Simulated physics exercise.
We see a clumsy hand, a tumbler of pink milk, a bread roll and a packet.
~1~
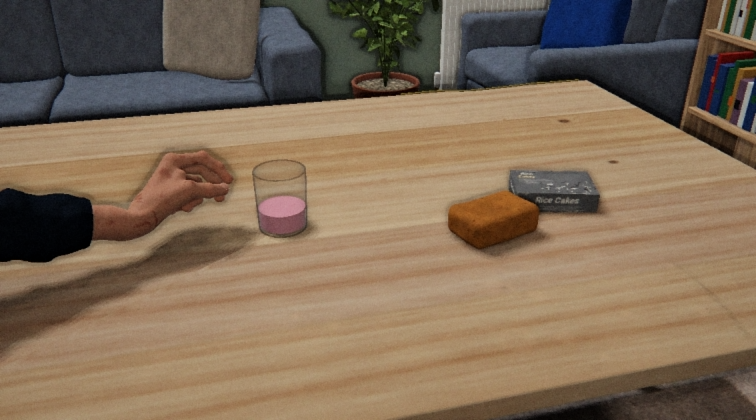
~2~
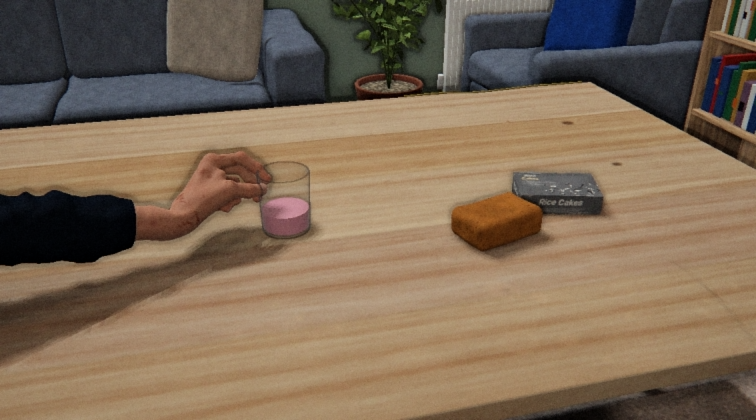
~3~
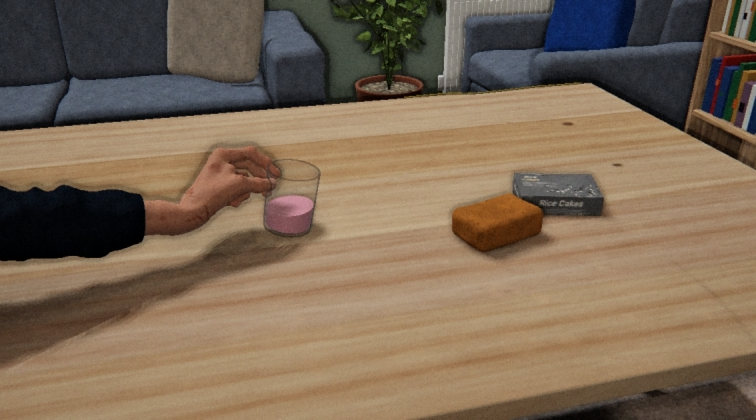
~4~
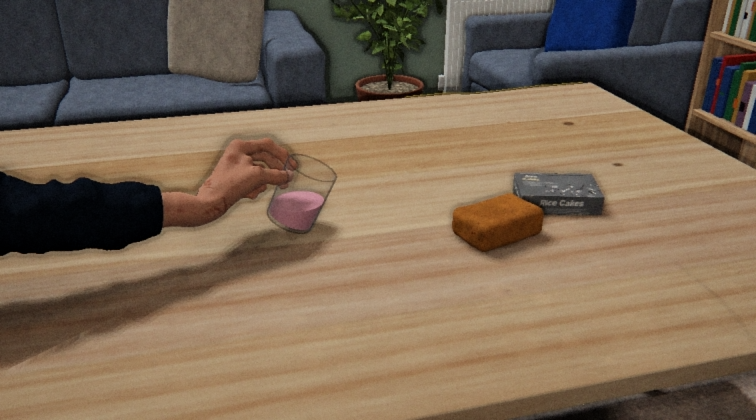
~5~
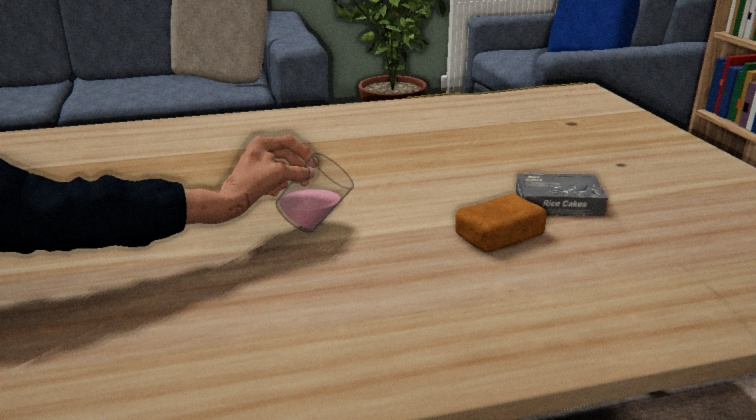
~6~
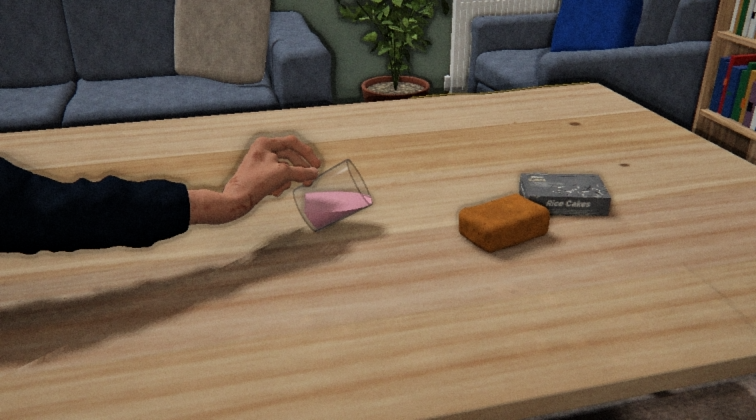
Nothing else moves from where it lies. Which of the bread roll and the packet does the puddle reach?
The spill leaves the bread roll wet and the packet wet.
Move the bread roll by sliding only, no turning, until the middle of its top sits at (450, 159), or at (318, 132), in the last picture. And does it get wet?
Where first placed it is touched, where next placed it is not touched.
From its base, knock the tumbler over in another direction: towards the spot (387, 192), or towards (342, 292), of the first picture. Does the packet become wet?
For the first try it becomes wetted; for the other it is missed.
Next, the puddle covers about as much as a saucer; the bread roll is in it; the packet is in it.
After that, the puddle covers about as much as a plate; the bread roll is in it; the packet is in it.
Finally, the puddle covers about as much as a plate; the bread roll is in it; the packet is in it.
